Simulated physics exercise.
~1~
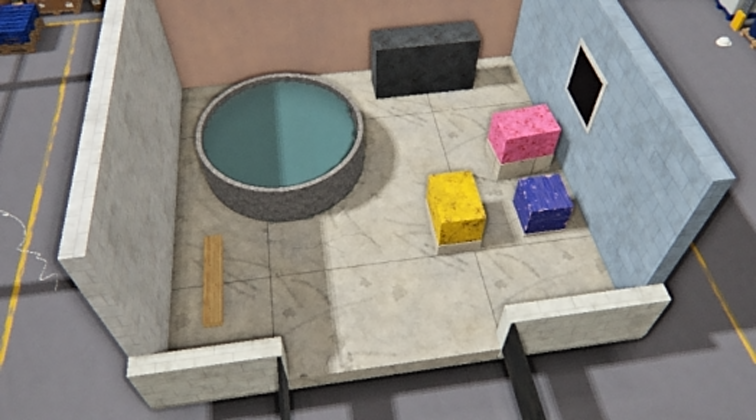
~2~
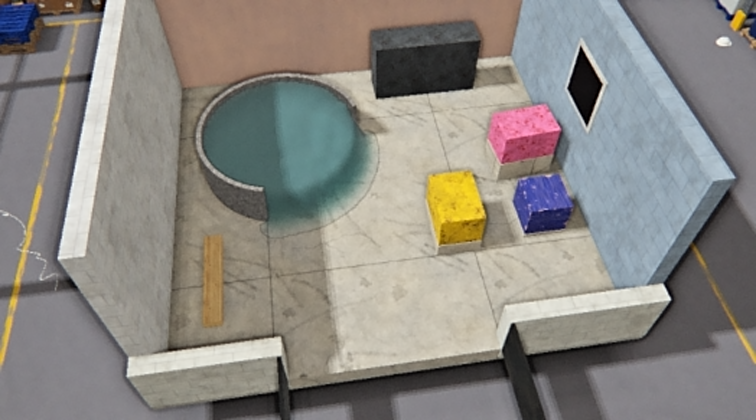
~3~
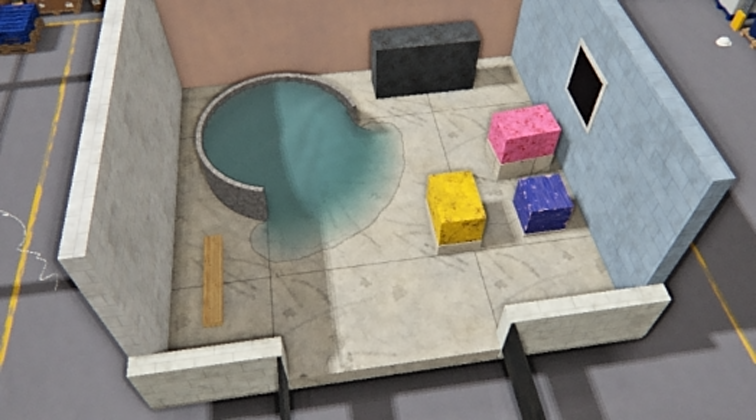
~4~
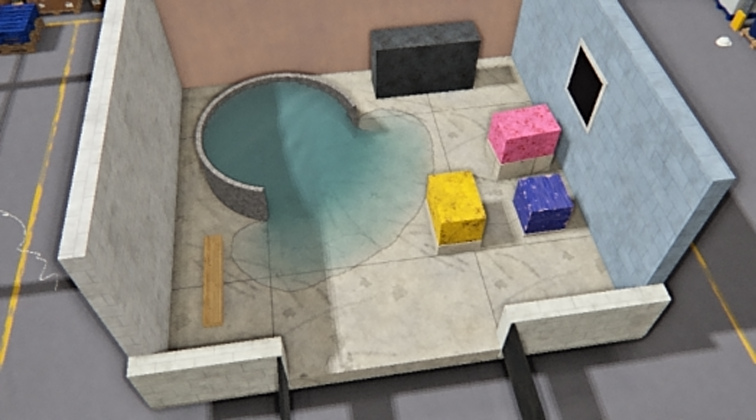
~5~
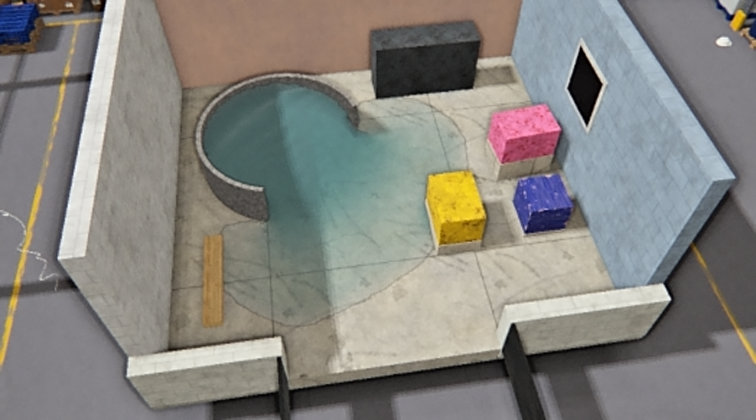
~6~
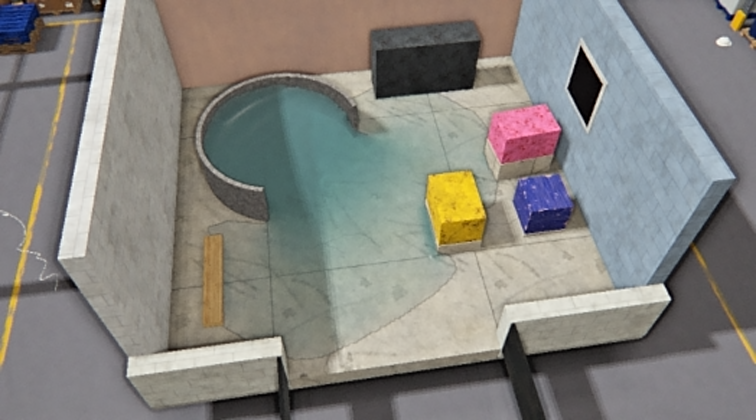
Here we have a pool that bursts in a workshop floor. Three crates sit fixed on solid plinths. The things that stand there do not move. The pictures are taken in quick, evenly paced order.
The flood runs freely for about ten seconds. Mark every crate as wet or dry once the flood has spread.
Pink crate: Dry, yellow crate: Wet, blue crate: Wet.
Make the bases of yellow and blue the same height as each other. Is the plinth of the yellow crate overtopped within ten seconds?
For the yellow crate, the answer is that it is drenched.
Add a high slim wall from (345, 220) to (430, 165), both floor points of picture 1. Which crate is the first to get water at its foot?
That would be the crate marked pink.
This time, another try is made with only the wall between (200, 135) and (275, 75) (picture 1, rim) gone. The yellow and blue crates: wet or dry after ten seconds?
So the yellow crate remains untouched while the blue crate goes wet.
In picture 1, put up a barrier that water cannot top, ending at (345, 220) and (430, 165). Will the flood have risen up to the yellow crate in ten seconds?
Result for the yellow crate: It is not reached.
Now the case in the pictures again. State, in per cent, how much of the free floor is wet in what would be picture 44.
My estimate is roughly 95 percent.
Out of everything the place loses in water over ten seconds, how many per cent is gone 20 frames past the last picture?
Approximately 55 in a hundred, I think.
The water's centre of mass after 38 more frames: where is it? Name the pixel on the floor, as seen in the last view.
Near (405, 180).
A moment on, water covers 55 % of the floor; the pink crate water round its plinth, the yellow crate water round its plinth, the blue crate water round its plinth.
Next, water covers 65 % of the floor; the pink crate water round its plinth, the yellow crate water round its plinth, the blue crate water round its plinth.
Then, water covers 75 % of the floor; the pink crate water round its plinth, the yellow crate water round its plinth, the blue crate water round its plinth.
Later, water covers 95 % of the floor; the pink crate water round its plinth, the yellow crate water round its plinth, the blue crate water round its plinth.
In the end, water covers 100 % of the floor; the pink crate stayed above the water, the yellow crate was topped, the blue crate was topped.
